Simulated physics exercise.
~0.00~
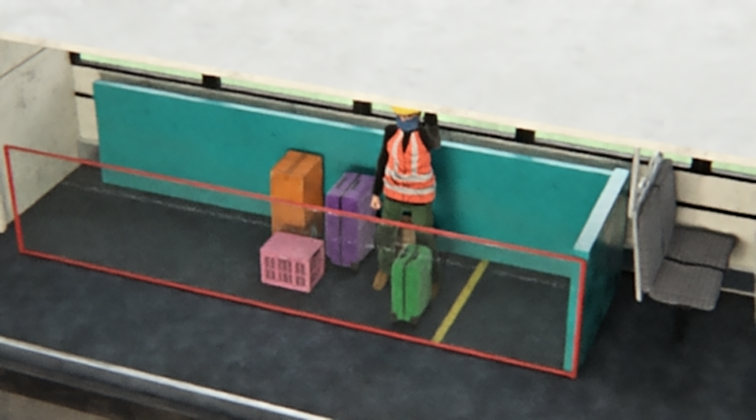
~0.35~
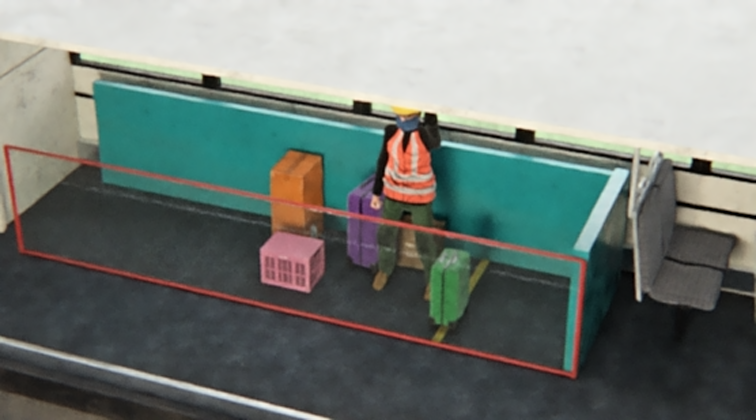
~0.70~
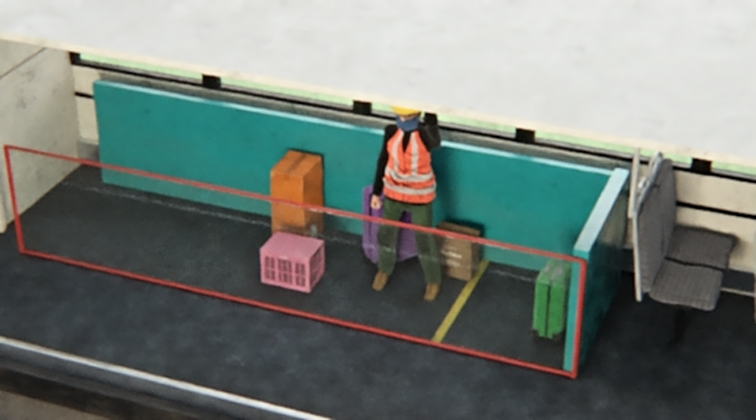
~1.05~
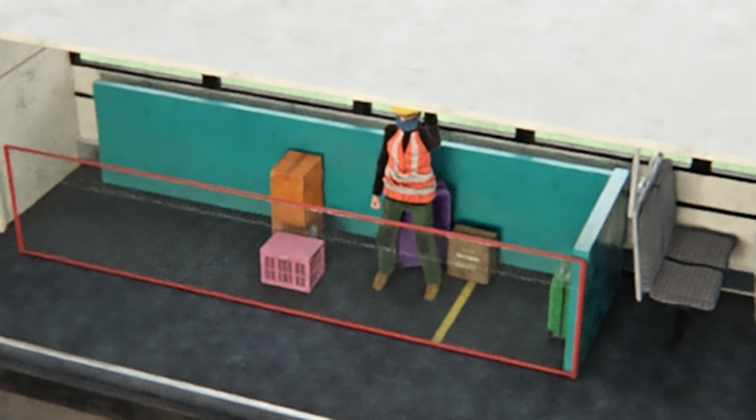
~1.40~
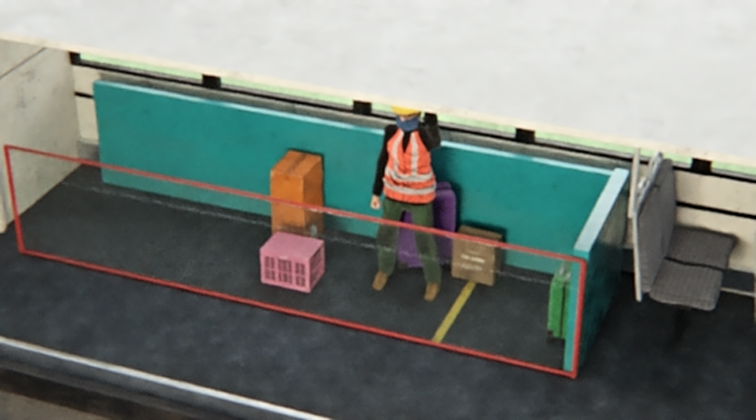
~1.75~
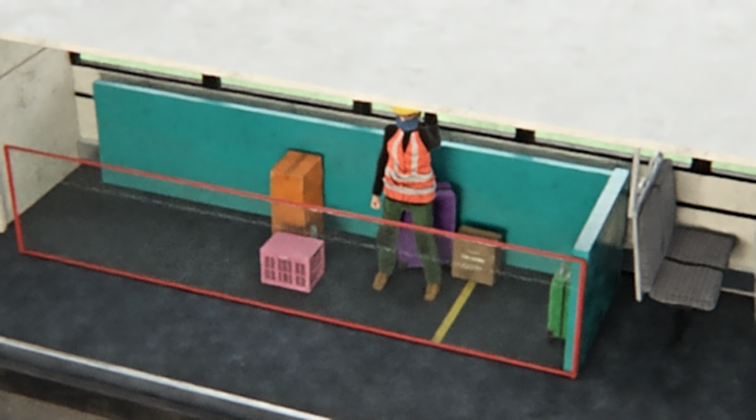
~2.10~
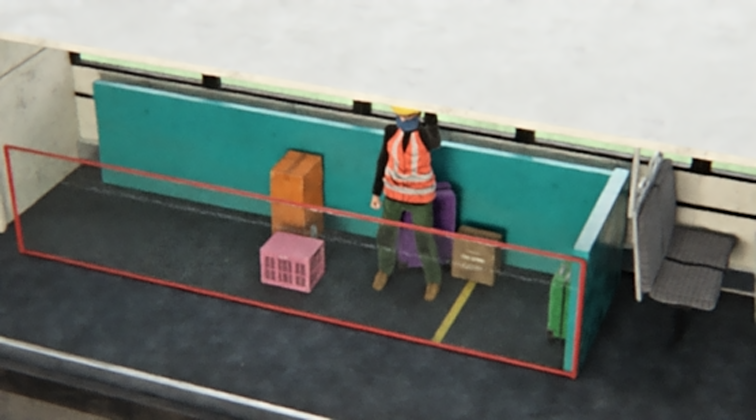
Green wheeled case rolling right across a yellow line to the bay's end, purple case and brown carton shifting right behind standing passenger.
